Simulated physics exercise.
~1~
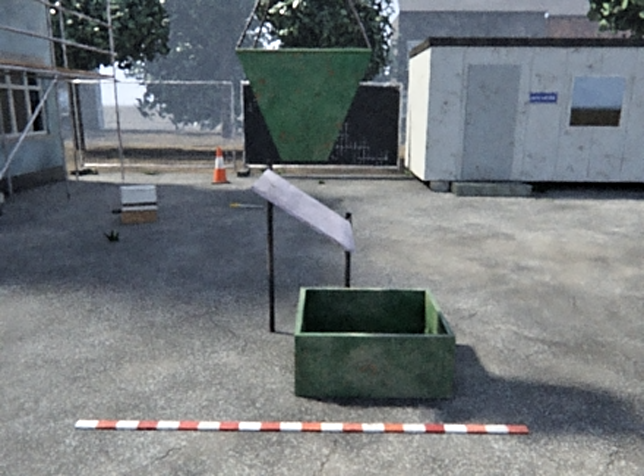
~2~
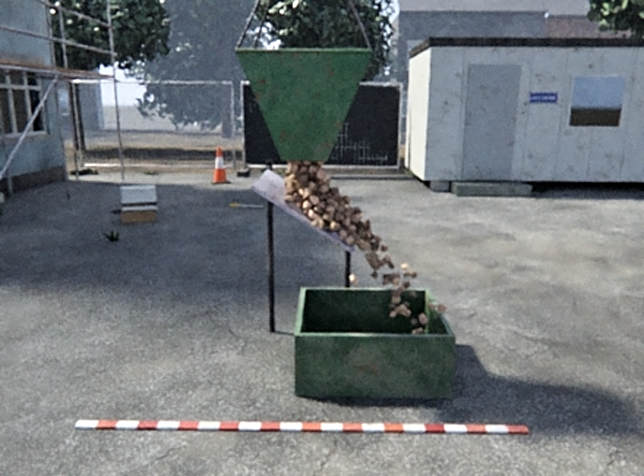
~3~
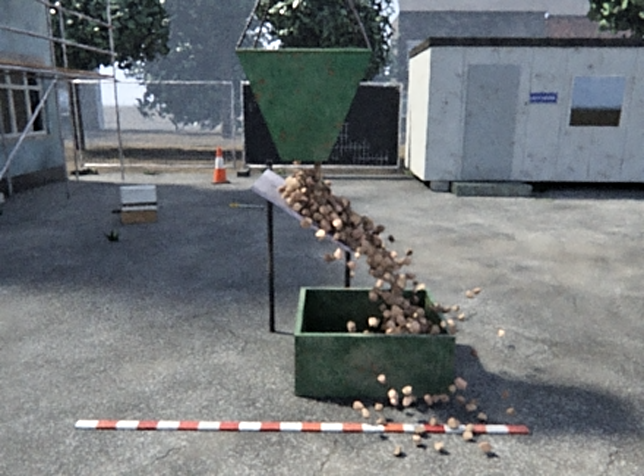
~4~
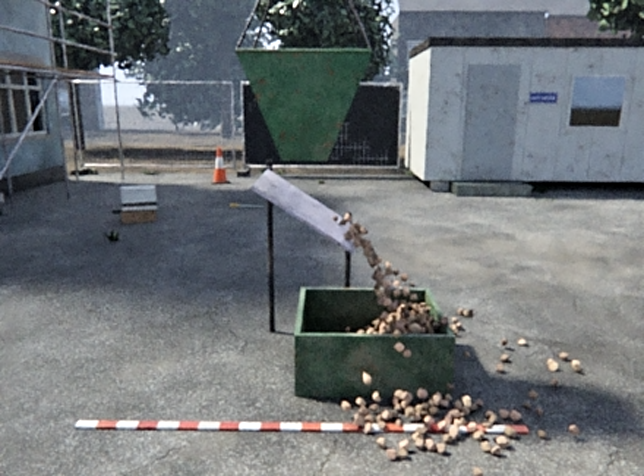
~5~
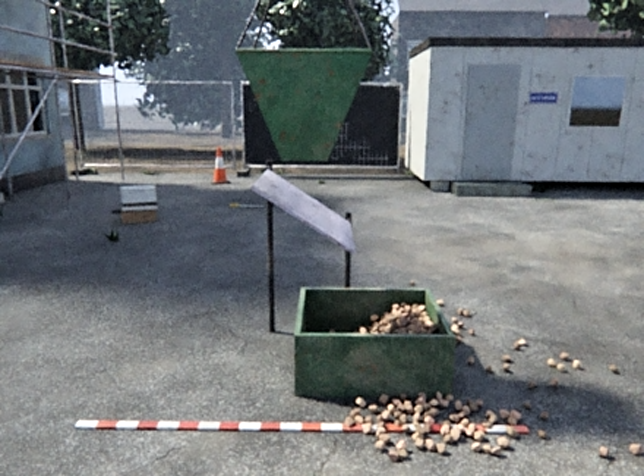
Brown stones pouring from a hanging green skip, sliding down a steel slope into a green bin, some spilling in front and right.
